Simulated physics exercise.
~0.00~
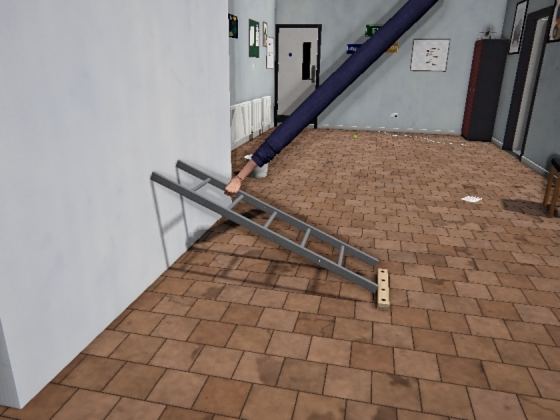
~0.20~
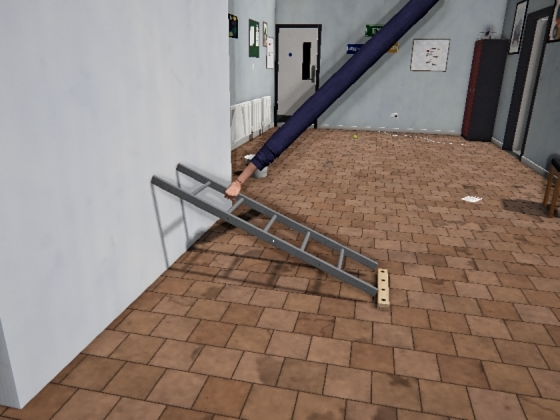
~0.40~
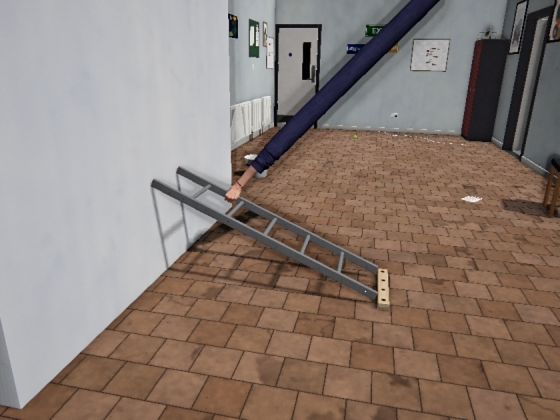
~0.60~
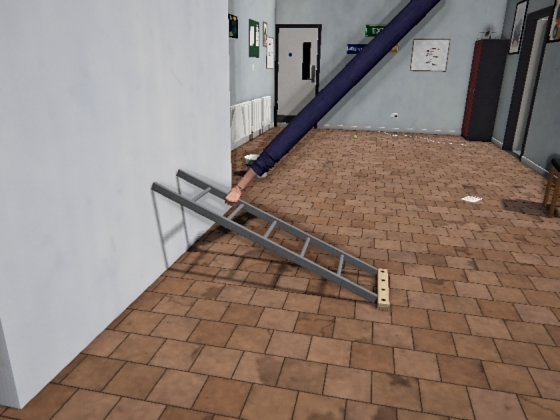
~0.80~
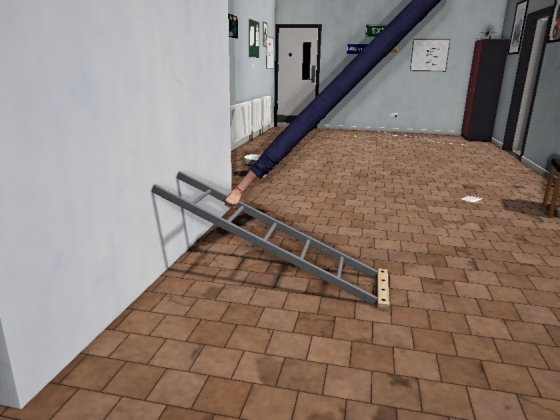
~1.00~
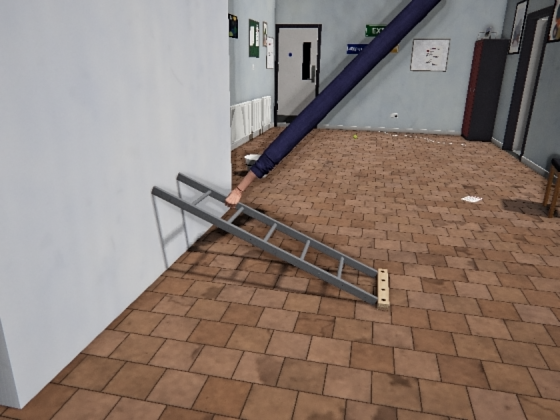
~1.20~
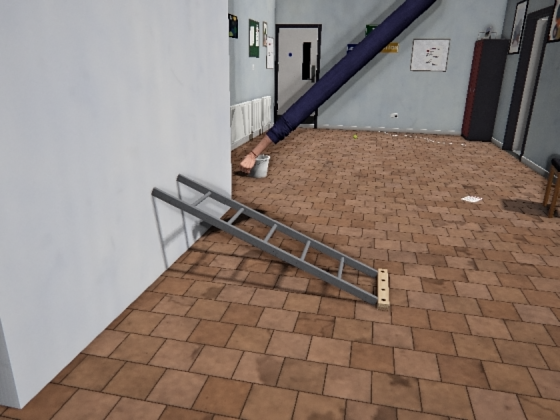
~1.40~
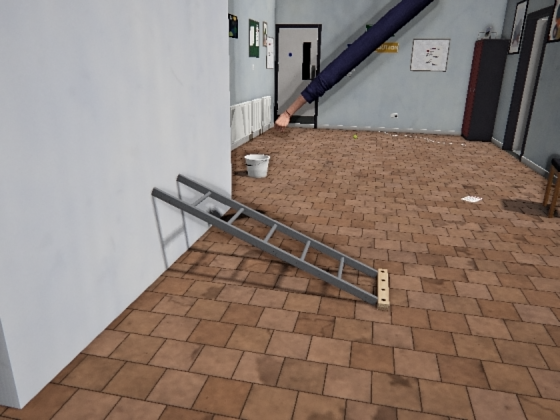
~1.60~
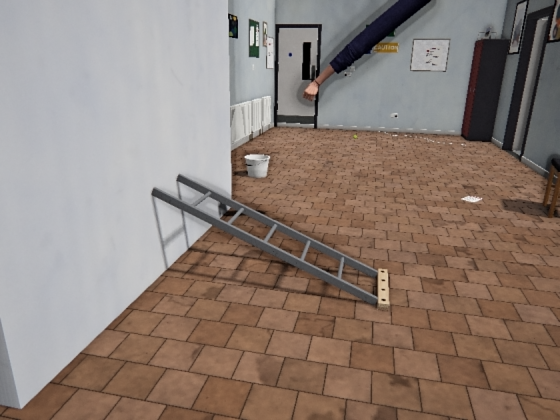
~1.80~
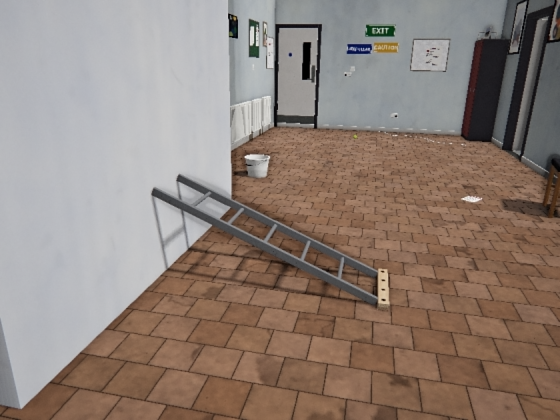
In a room with a brown tiled floor, a hand held a grey ladder-like rack against a white wall, its foot by a batten, and eased it slightly downward before letting go and drawing away, and the rack stayed leaning there.
